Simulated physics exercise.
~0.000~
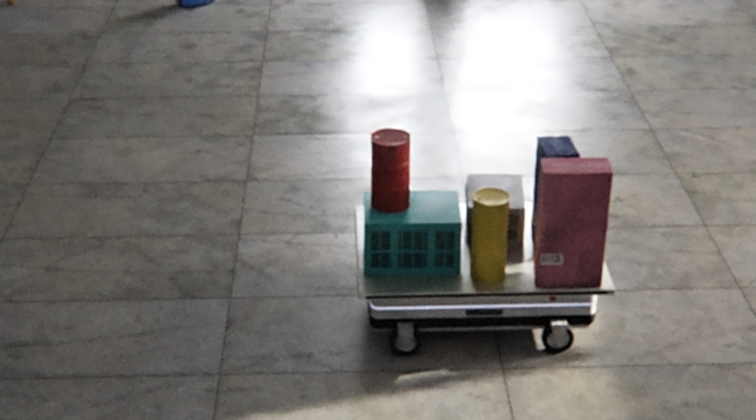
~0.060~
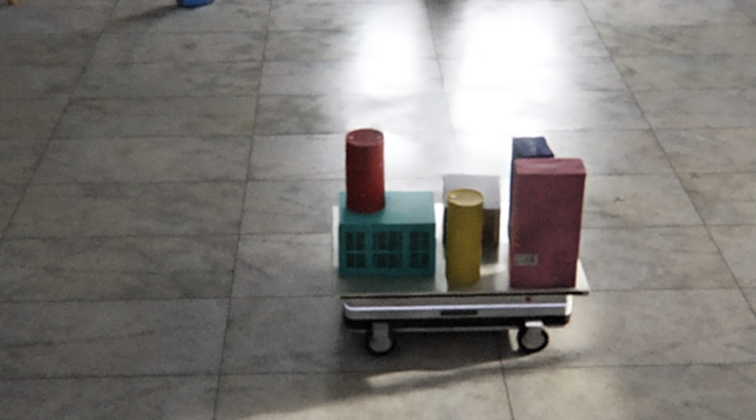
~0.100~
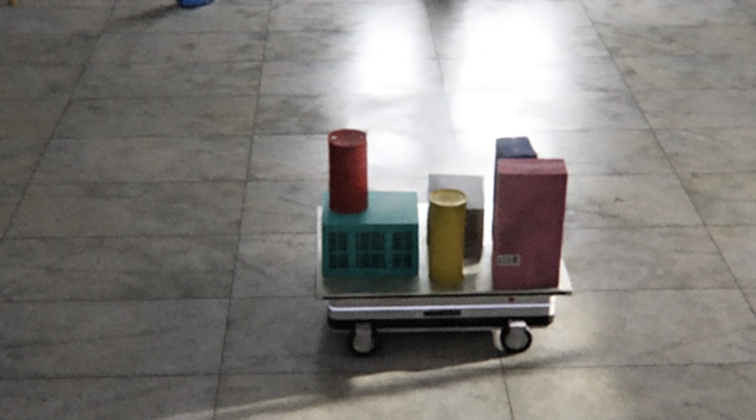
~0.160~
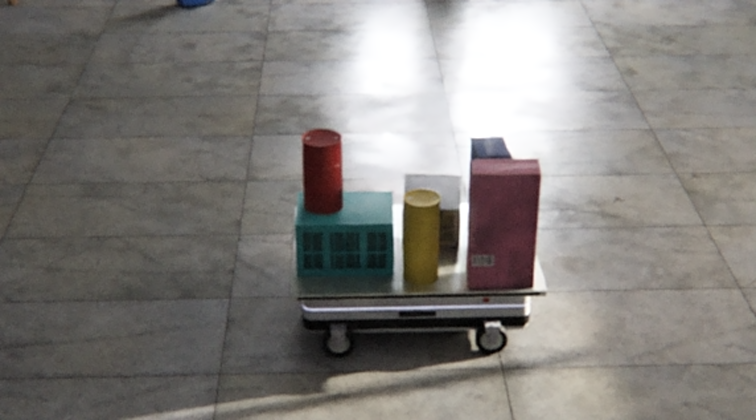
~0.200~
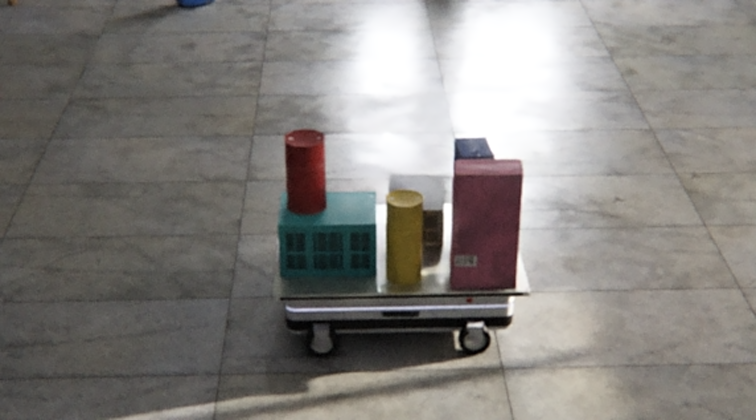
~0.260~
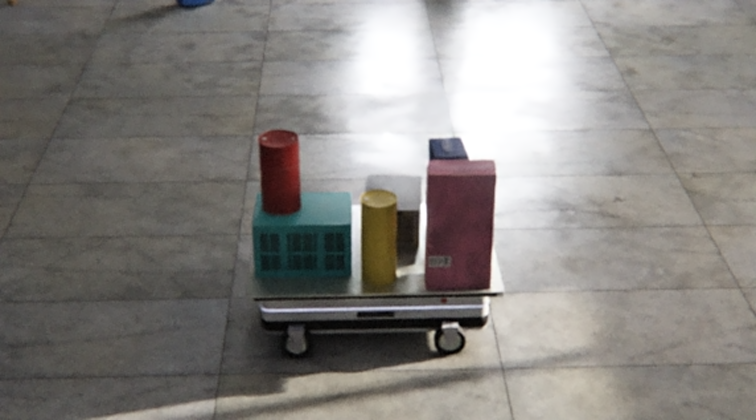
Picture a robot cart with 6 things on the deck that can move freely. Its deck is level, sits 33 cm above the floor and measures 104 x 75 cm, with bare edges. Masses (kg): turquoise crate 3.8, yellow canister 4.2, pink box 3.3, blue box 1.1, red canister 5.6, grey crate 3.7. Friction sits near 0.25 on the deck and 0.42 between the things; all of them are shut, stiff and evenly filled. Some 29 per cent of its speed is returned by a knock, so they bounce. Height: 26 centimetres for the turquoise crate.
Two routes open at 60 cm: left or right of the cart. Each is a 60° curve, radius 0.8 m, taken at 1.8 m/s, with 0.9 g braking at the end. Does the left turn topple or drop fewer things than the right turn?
Yes, it is going to shed less rounding anticlockwise.
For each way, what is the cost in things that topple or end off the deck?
Results - left: 3, right: 5.
Turning left. By 0.76 s, cart has run 137 cm, turned 44°; turquoise crate and red canister now off the deck; yellow canister 28 cm from its spot near (185, 265); grey crate 25 cm from its spot.
By 1.16 s, cart has run 192 cm, turned 60°; grey crate now off the deck; yellow canister 46 cm from its spot near (58, 334); blue box 23 cm from its spot.
When it is over (2.0 s), off the deck, turquoise crate, red canister and grey crate; not toppled but over 10 cm from the start, yellow canister, pink box and blue box.
Turning right instead, turquoise crate, yellow canister, pink box, blue box and red canister tipped over or off the deck, 5 of 6 in all.
